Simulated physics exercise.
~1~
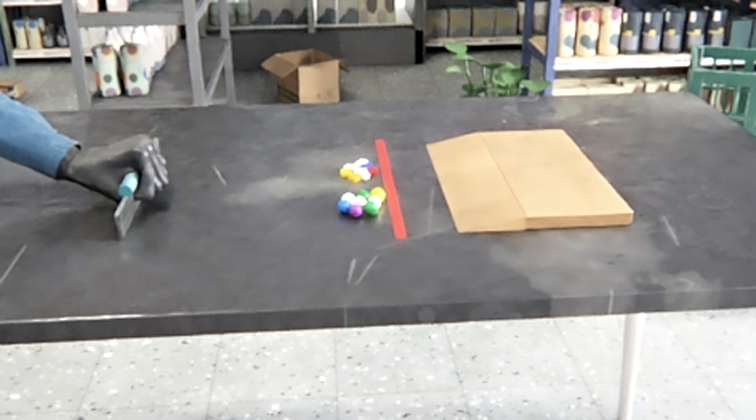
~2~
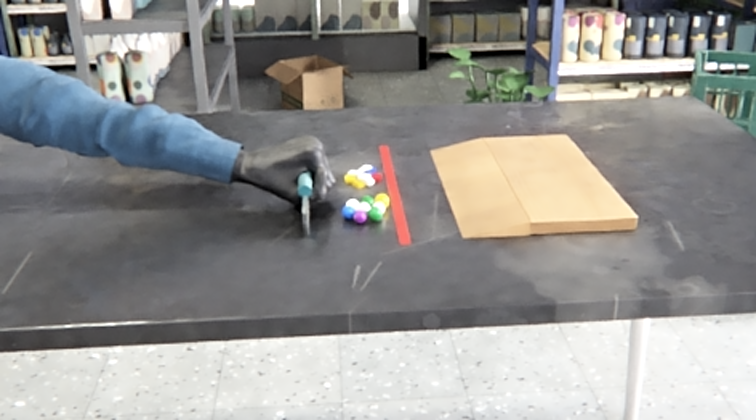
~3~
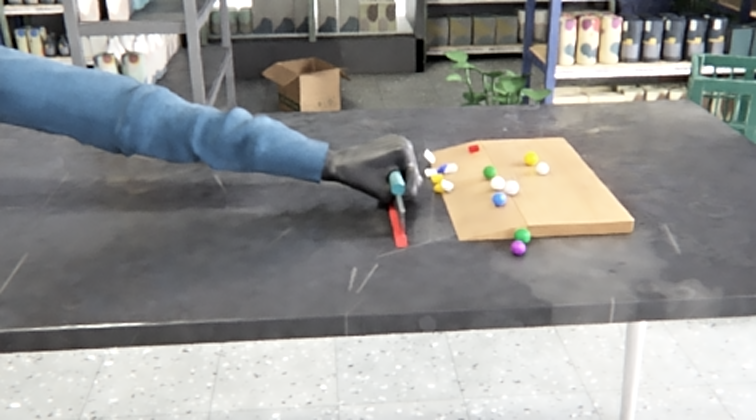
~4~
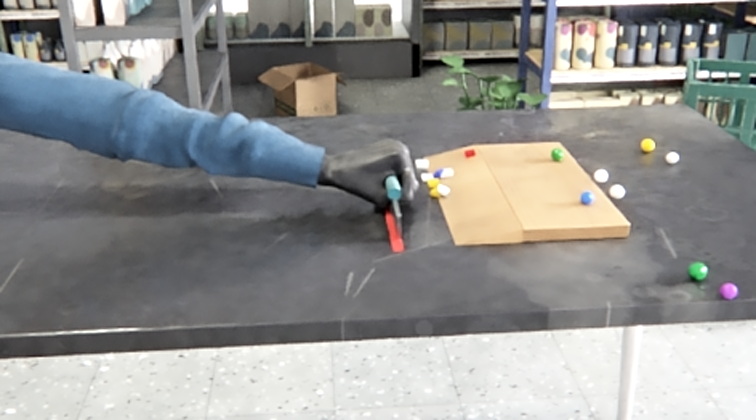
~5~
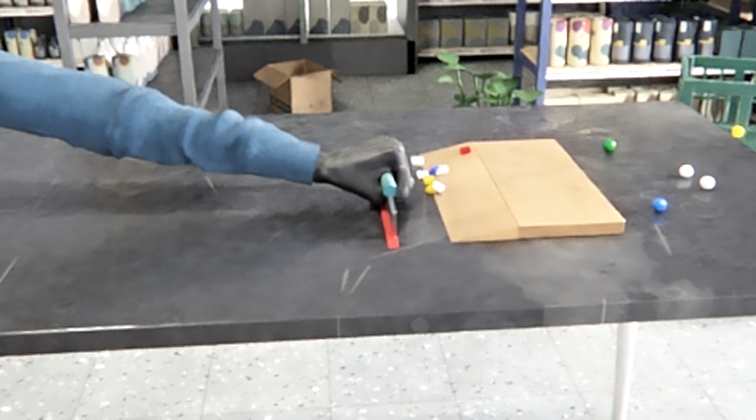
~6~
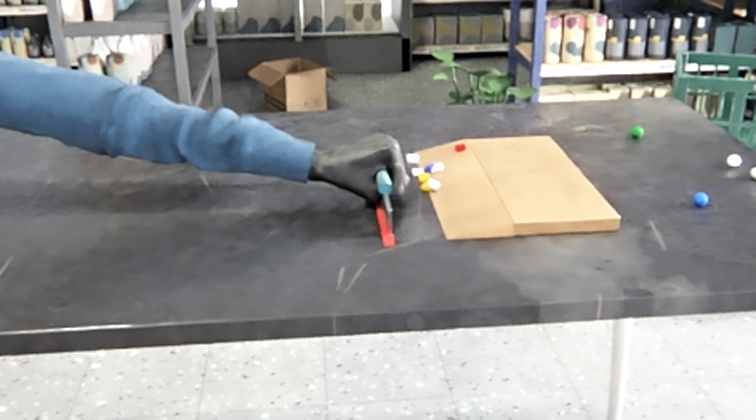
Colourful beads rolling over a cardboard wedge as a gloved hand sweeps a scraper to red tape, small pieces staying behind.
